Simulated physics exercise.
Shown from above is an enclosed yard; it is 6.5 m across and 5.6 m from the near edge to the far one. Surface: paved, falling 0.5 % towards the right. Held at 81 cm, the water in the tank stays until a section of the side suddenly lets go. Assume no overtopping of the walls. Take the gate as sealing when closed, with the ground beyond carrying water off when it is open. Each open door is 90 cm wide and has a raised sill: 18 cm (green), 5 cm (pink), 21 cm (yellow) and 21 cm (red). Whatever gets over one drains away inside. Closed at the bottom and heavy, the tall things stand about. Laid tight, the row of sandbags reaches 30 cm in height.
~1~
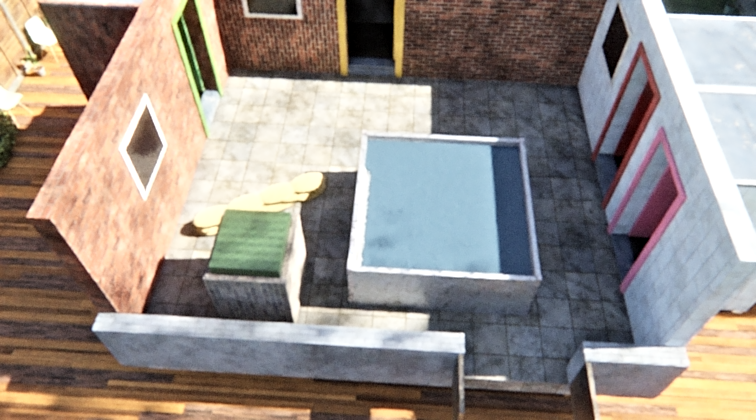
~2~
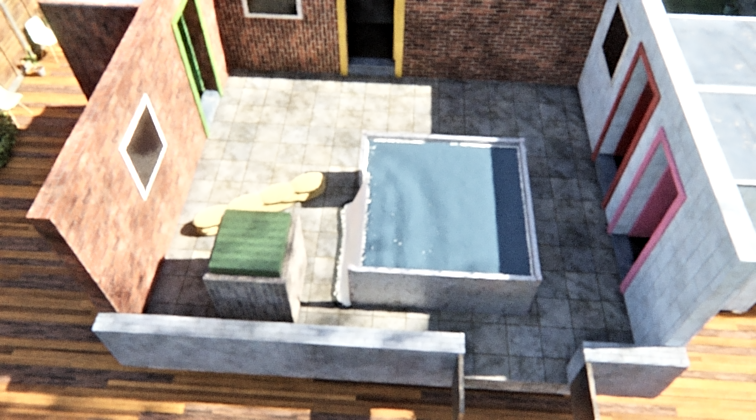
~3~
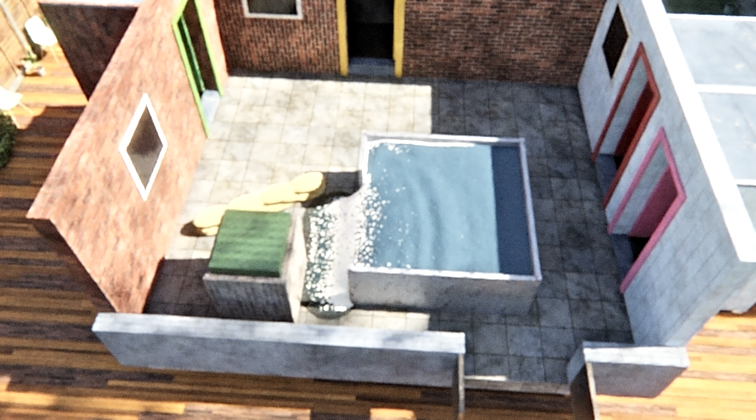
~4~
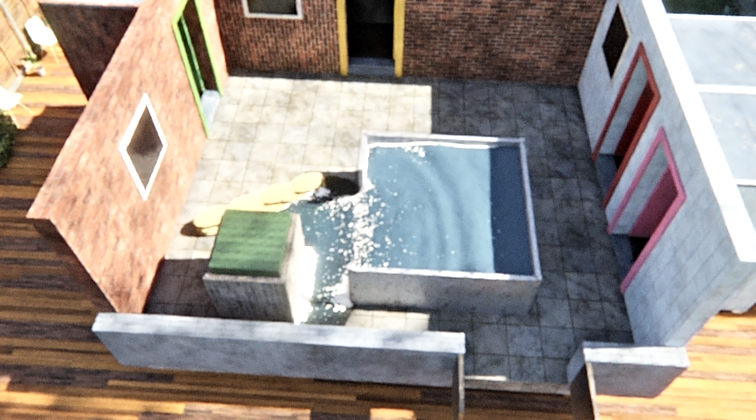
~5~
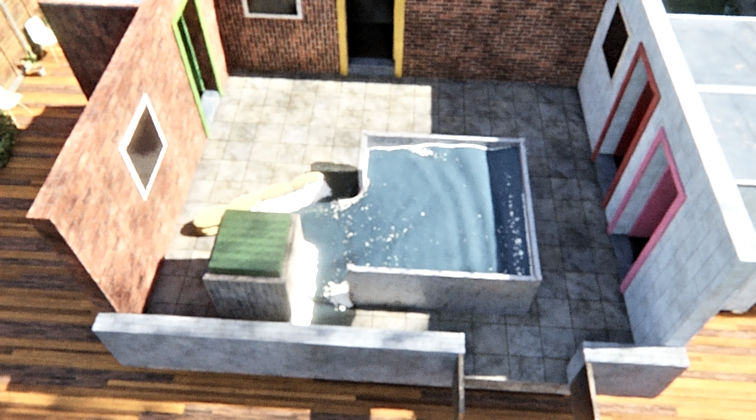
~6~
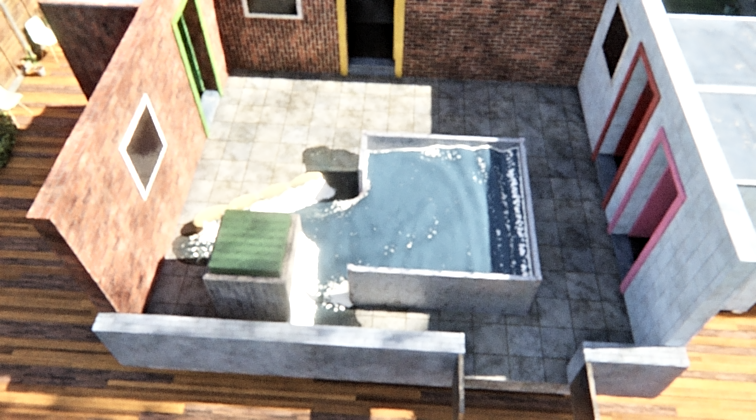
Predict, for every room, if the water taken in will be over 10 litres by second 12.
At the green door the inflow will be within bounds, at the pink door the inflow will be out of bounds, at the yellow door the inflow will be within bounds, at the red door the inflow will be within bounds.
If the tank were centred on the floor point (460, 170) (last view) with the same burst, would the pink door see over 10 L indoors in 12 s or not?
Pink: Beyond limit.
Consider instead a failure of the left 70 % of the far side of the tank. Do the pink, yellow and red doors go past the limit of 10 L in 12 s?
Result: Pink limit passed, yellow limit passed, red limit not passed.
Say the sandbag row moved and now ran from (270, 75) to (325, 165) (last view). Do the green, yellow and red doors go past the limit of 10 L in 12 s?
Against that limit: Green above, yellow not over, red not over.
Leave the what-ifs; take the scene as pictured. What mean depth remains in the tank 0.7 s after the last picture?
Depth, averaged: Around 51 centimetres.
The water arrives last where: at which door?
Looks like the red door.
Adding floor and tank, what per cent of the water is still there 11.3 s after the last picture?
Around 90 percent of the water.
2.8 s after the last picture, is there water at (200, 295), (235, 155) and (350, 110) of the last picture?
Submerged, submerged, submerged.
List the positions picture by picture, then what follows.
In the first picture, the tank at (443, 203) is whole and still, 81 cm deep.
In the second picture, the front is at (351, 204), 0.9 m from the gap at (359, 241); 0.4 m2 of floor is under water; 81 cm left at the back of the tank.
In the third picture, the front is at (321, 313), 1.1 m from the gap at (359, 242); 1.4 m2 of floor is under water; 81 cm left at the back of the tank.
In the fourth picture, the front is at a hidden place, 1.5 m from the gap at (359, 244); 2.4 m2 of floor is under water; 81 cm left at the back of the tank.
In the fifth picture, water pours out at (359, 243) and has run 2.1 m, to a hidden place; typically 16 cm deep outside, 77 cm at the tank's back.
In the sixth picture, water pours out at (359, 243) and has run 2.7 m, to (178, 249); typically 17 cm deep outside, 69 cm at the tank's back.
Then, 0.7 s after the last picture water covers 30 % of the floor and is deepest (60 cm) near (313, 278); green door not reached, pink door not reached, yellow door not reached, red door not reached.
Then, 1.5 s after the last picture water covers 45 % of the floor and is deepest (63 cm) near (237, 332); green door 4 cm at the sill, 0 L in, pink door not reached, yellow door not reached, red door not reached.
Then, 2.8 s after the last picture water covers 65 % of the floor and is deepest (46 cm) near (143, 326); green door 9 cm at the sill, 0 L in, pink door 8 cm at the sill, 0 L in, yellow door 6 cm at the sill, 0 L in, red door not reached.
Then, 6.3 s after the last picture water covers 95 % of the floor and is deepest (28 cm) near (568, 98); green door 12 cm at the sill, 0 L in, pink door 8 cm at the sill, 22 L in, yellow door 12 cm at the sill, 1 L in, red door 4 cm at the sill, 0 L in.
Then, 11.3 s after the last picture water covers 95 % of the floor and is deepest (17 cm) near (276, 215); green door 11 cm at the sill, 0 L in, pink door 12 cm at the sill, 76 L in, yellow door 13 cm at the sill, 1 L in, red door 11 cm at the sill, 0 L in.
